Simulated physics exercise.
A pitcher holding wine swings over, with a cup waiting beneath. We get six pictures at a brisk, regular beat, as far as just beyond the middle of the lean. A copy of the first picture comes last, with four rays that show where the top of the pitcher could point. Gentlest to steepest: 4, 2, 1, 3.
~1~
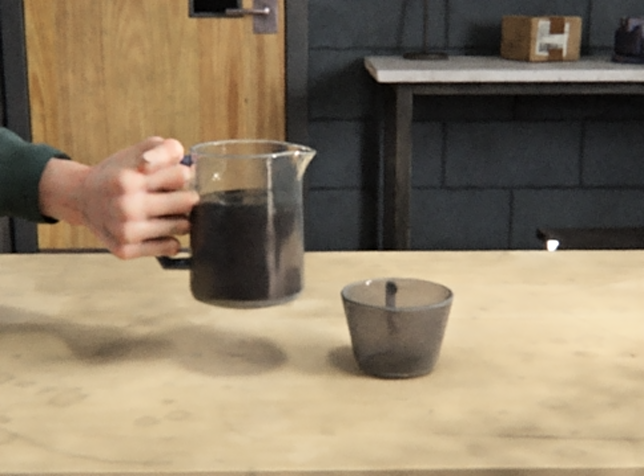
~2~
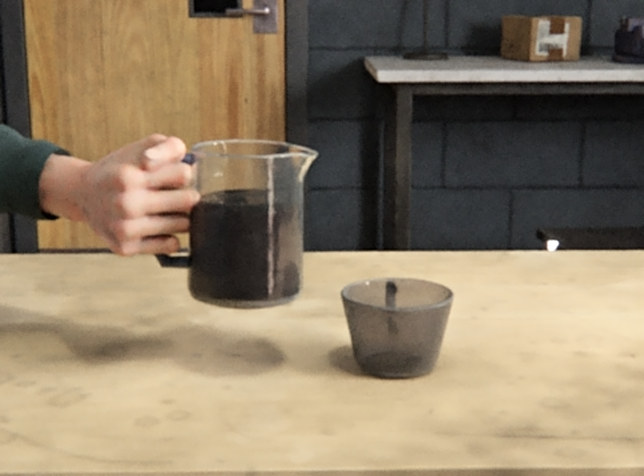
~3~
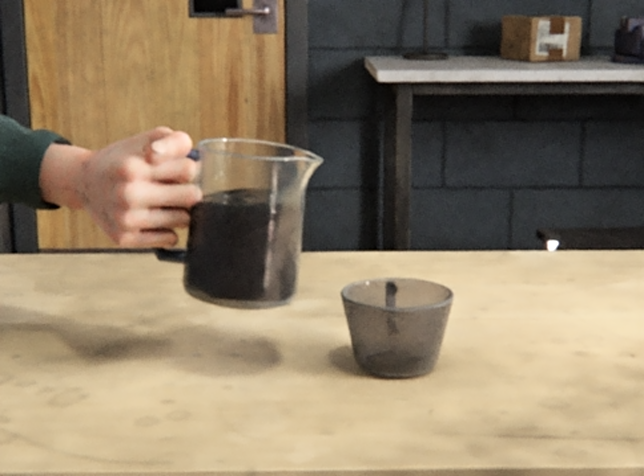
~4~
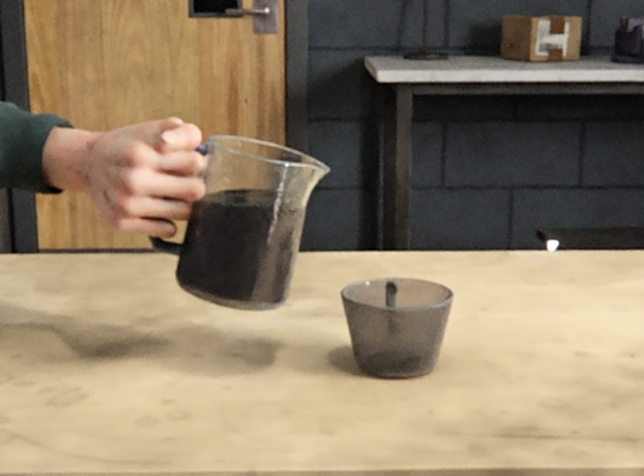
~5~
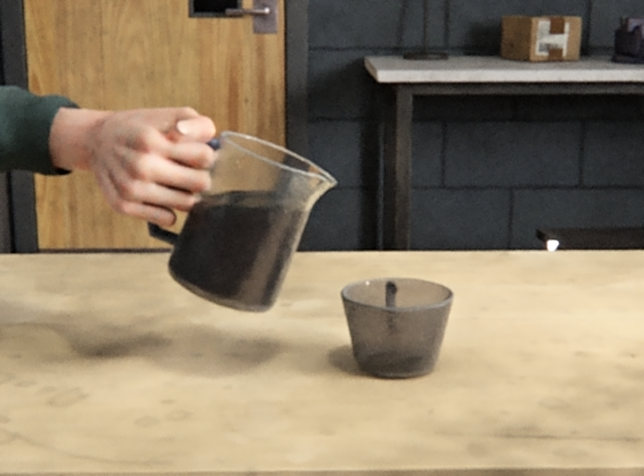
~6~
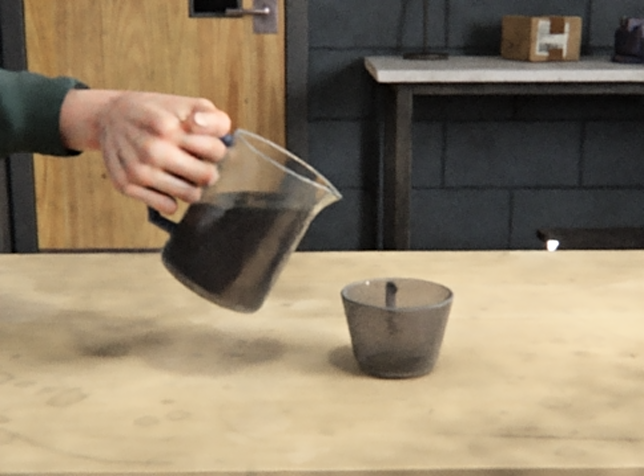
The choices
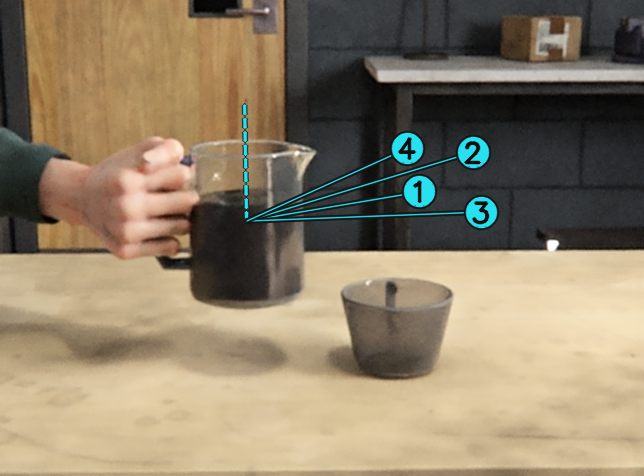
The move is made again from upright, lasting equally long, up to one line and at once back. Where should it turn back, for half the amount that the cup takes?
Best: 4.
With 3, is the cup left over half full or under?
Over.
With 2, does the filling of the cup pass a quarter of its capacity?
Yes, it does.
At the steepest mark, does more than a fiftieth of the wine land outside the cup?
Yes, it does.
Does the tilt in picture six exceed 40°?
No, it does not.
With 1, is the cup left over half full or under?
Over half.
In cyan, 1 at (403, 194); 2 at (457, 157); 3 at (464, 212); 4 at (391, 155).
With 1, the cup ends with about 86 % of what it can hold; 9 % of the wine is spilt.
With 2, the cup ends with about 72 % of what it can hold.
With 3, the cup ends with about 90 % of what it can hold; 20 % of the wine is spilt.
With 4, the cup ends with about 49 % of what it can hold.
